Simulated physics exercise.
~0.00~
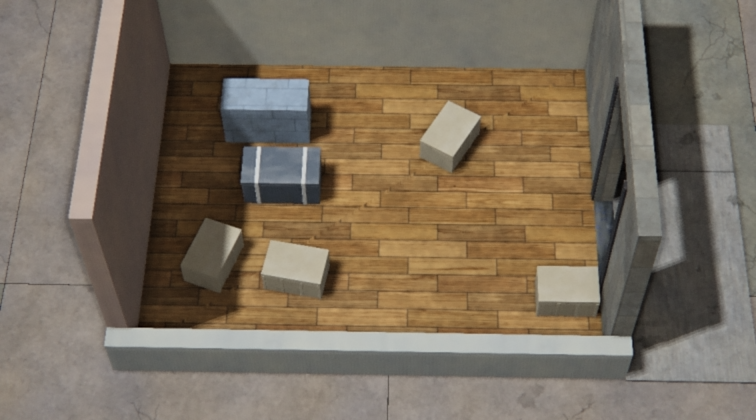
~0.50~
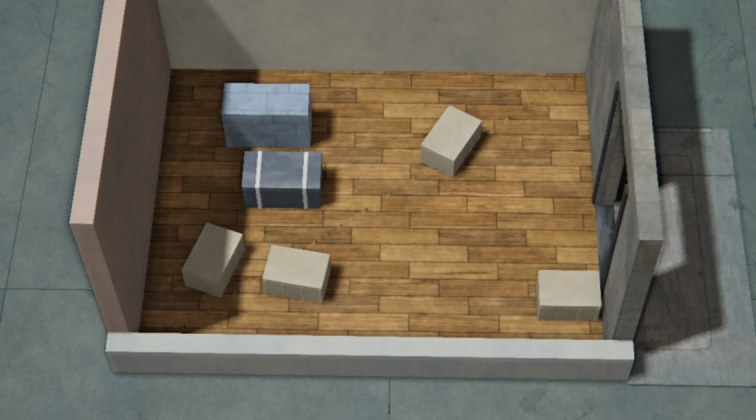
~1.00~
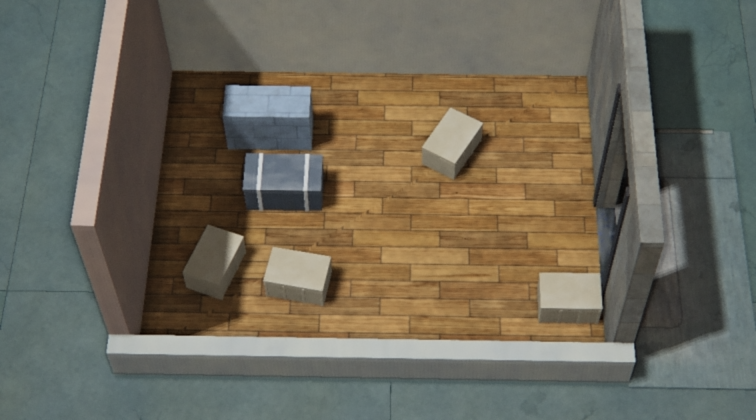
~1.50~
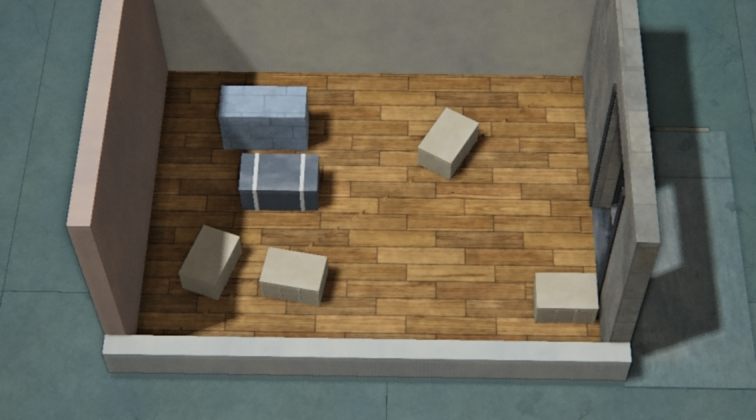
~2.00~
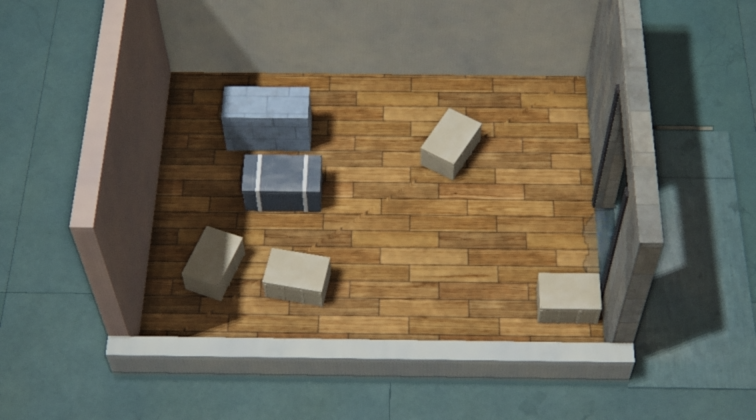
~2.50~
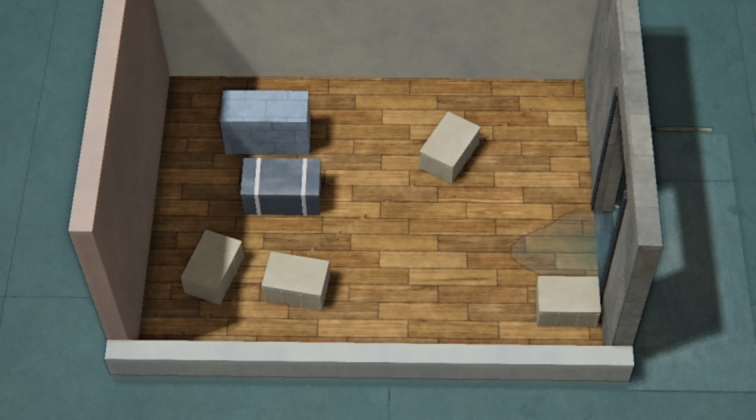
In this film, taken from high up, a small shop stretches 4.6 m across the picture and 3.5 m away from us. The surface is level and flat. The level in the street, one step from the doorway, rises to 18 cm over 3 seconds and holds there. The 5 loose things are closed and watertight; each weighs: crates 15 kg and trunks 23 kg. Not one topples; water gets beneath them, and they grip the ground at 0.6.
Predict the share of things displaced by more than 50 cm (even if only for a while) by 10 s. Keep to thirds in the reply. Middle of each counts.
My answer: Less than a third.
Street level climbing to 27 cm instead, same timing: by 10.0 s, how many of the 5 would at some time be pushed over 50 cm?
It would come to 4 of them.
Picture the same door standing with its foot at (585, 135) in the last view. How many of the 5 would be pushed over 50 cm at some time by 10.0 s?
So the tally would be 1.
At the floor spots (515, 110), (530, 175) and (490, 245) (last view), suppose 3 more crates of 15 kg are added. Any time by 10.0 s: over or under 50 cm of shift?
Result by item, in order: Inside the cutoff, inside the cutoff, beyond the cutoff.
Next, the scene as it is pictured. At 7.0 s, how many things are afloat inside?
That would be 0 of them.
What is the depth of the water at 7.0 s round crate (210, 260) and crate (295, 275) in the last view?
3 and 5 cm.
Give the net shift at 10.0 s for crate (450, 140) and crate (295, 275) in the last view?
5 cm and 60 cm respectively.
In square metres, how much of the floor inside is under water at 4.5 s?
Flooded: Near 7.0 m2.
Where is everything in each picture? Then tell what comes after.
A crate at (211, 247), on the bottom; a crate at (451, 128) rests on the ground; 0.0 m2 under water; 0 of 5 have shifted, in the first picture.
A crate at (212, 252), on the bottom; a crate at (452, 133) rests on the ground; water covers 0.0 m2; 0 of 5 have shifted, in the second picture.
A crate at (213, 254) rests on the ground; a crate at (453, 135), on the bottom; 0.0 m2 under water; 0 of 5 have shifted, in the third picture.
A crate at (209, 255), on the bottom; a crate at (449, 135), on the bottom; 0.0 m2 under water; 0 of 5 have shifted, in the fourth picture.
A crate at (212, 256) rests on the ground; a crate at (452, 136) rests on the ground; 0.1 m2 under water; 0 of 5 have shifted, in the fifth picture.
A crate at (211, 259) rests on the ground; a crate at (450, 139), on the bottom; water covers 0.6 m2; 0 of 5 have shifted, in the sixth picture.
After 3.5 s 0 of 5 are over 50 cm from their spots; 0 afloat.
After 4.5 s 0 of 5 are over 50 cm from their spots; 0 afloat.
After 7.0 s 0 of 5 are over 50 cm from their spots; 0 afloat.
After 10.0 s 1 of 5 are over 50 cm from their spots, and 1 have been at some point; 2 afloat.
